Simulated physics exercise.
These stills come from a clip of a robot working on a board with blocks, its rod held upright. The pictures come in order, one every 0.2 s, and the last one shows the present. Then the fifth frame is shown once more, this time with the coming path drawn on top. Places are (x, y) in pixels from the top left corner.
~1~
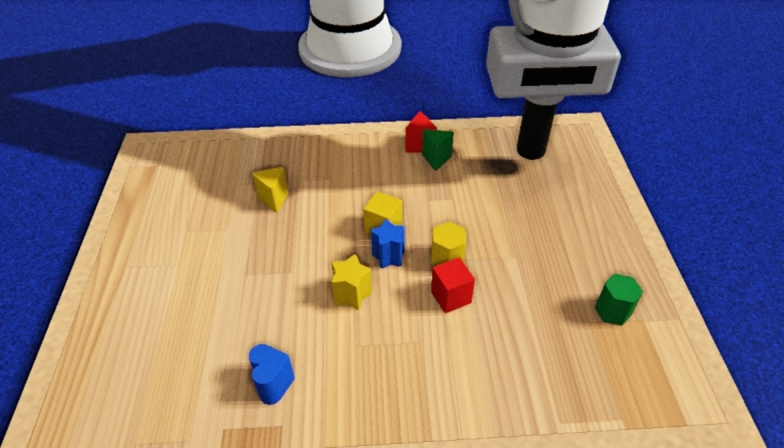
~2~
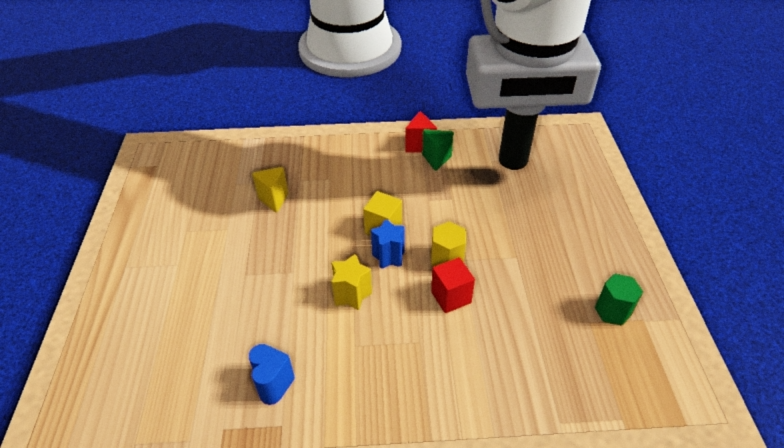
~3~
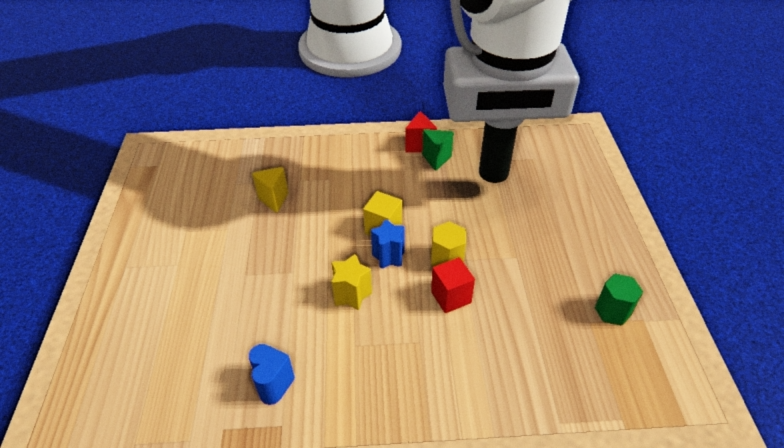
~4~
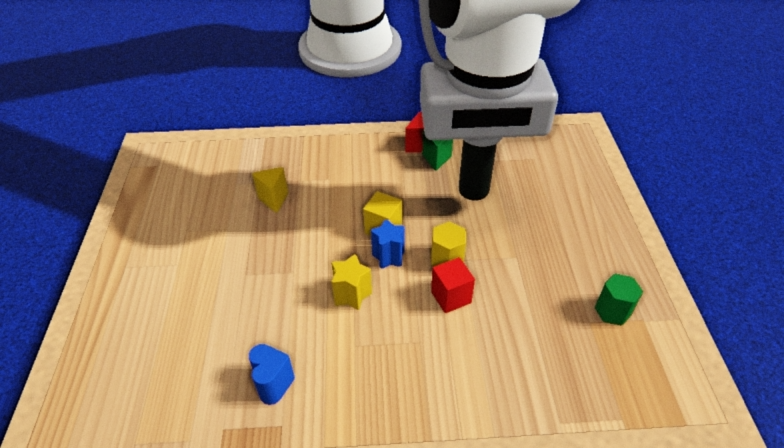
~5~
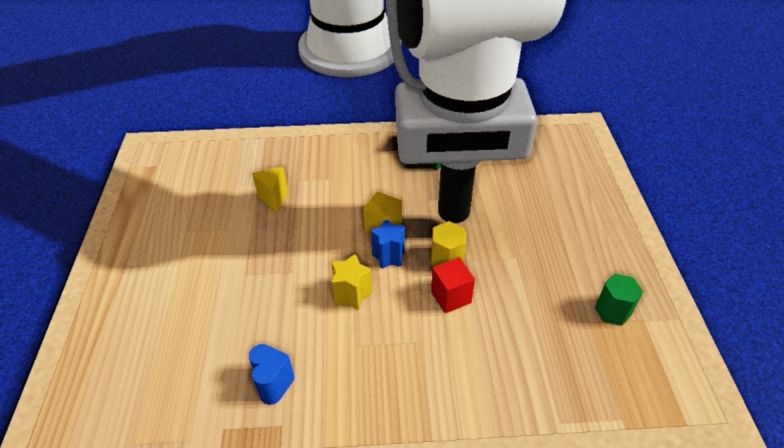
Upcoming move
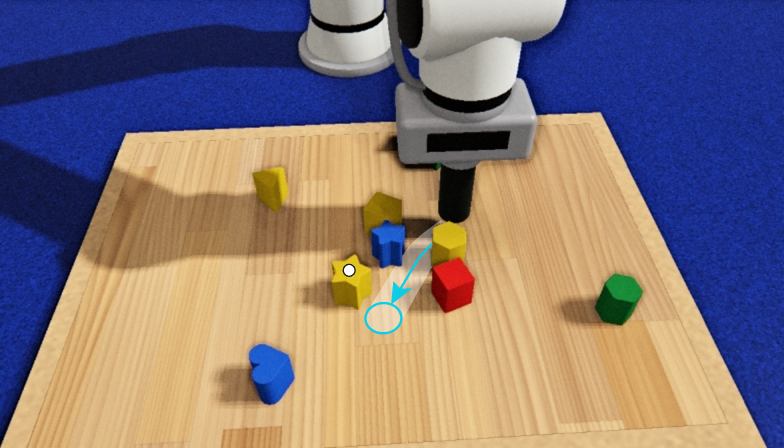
The footage shows a robot arm with a black rod moving steadily down and to the left over a wooden board, nearing a yellow hexagonal block, while the scattered red, green, blue and yellow blocks stay still.
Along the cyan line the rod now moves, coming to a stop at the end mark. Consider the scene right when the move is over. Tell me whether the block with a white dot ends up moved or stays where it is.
That block is not shifted.
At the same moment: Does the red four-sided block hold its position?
The answer is no.
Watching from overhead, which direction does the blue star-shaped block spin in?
From above, it turns clockwise.
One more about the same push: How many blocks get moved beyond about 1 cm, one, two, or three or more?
It shifts two blocks.
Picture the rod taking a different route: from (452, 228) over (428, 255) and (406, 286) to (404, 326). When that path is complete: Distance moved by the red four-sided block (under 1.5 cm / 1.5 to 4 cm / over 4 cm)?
Between 1.5 and 4 cm.
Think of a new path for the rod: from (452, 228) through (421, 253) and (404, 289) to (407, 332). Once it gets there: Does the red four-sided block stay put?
No, it doesn't check out.
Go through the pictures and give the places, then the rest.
Rod's lower end at (531, 152); yellow star-shaped block at (349, 270); blue star-shaped block at (389, 232); yellow hexagonal block at (449, 235); red four-sided block at (454, 273), in the first picture.
Rod at (513, 162); blocks still, in the second picture.
Rod at (493, 174); blocks still, in the third picture.
Rod at (474, 191); blocks still, in the fourth picture.
Rod at (454, 213); yellow star-shaped block at (349, 270); blue star-shaped block at (389, 232); yellow hexagonal block at (449, 235); red four-sided block at (454, 273), in the fifth picture.
Drawn move, from (452, 228) by way of (413, 267) to (383, 318); the dot is on the yellow star-shaped block.
What follows on the original path. One third of the way, rod at (425, 237); yellow hexagonal block at (443, 250), turned 55° anticlockwise.
Two thirds of the way, rod at (404, 268); blue star-shaped block at (385, 236), turned 30° clockwise; yellow hexagonal block at (435, 274), turned 95° anticlockwise; red four-sided block at (465, 288), turned 35° anticlockwise.
At the end, rod at (383, 304); yellow star-shaped block still; blue star-shaped block at (385, 236), turned 30° clockwise; yellow hexagonal block at (435, 274), turned 95° anticlockwise; red four-sided block at (465, 288), turned 35° anticlockwise.
